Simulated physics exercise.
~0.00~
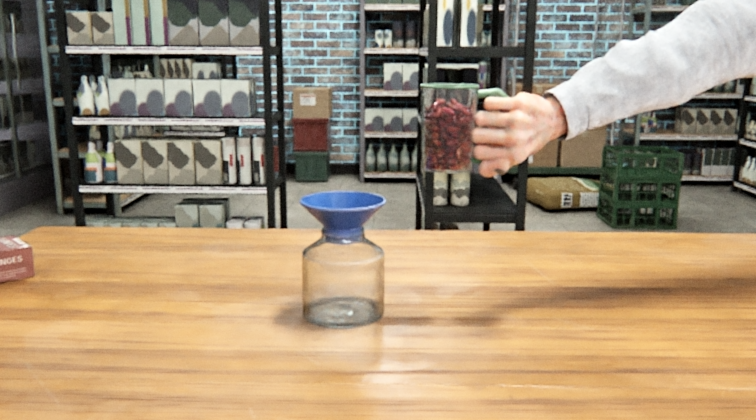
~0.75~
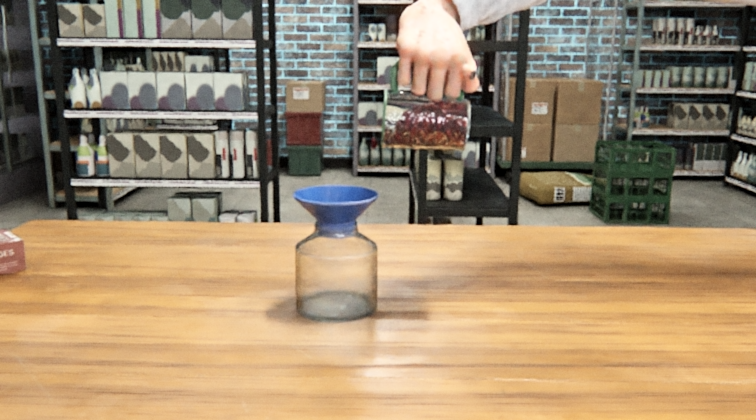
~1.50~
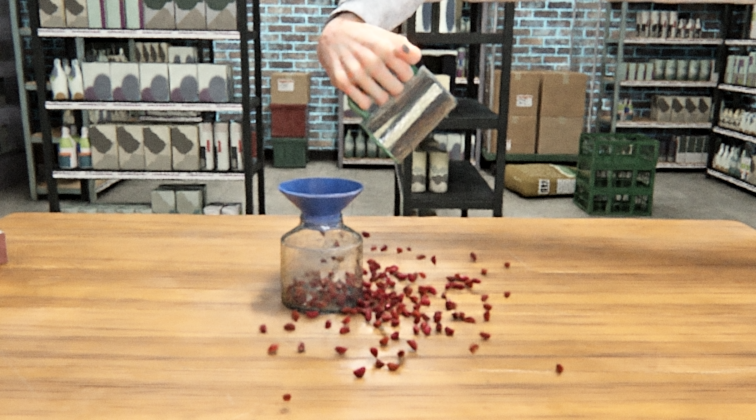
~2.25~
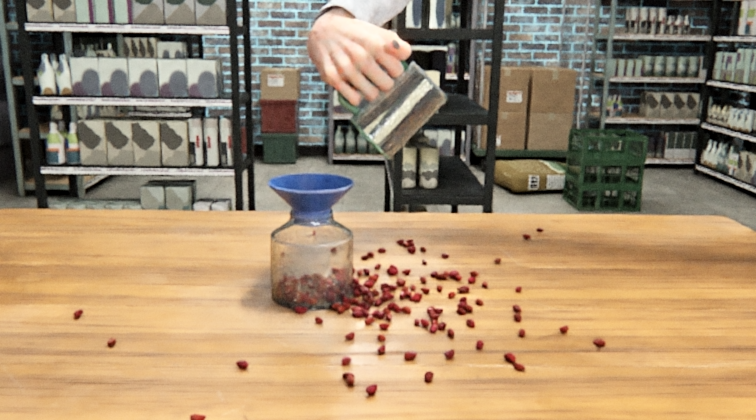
To begin with, a hand at the right holds up a clear cup of dark red beans, while a glass jar topped with a blue funnel stands on a wooden table, with stocked shelves behind. The hand moves left and tips the cup onto its side, short of the funnel. It keeps tilting until the cup points downward and the beans pour out. Some land in the jar, but most scatter across the tabletop. As the view pans slightly right, the cup stays tipped and empty, leaving a modest heap in the jar and beans strewn widely around it.
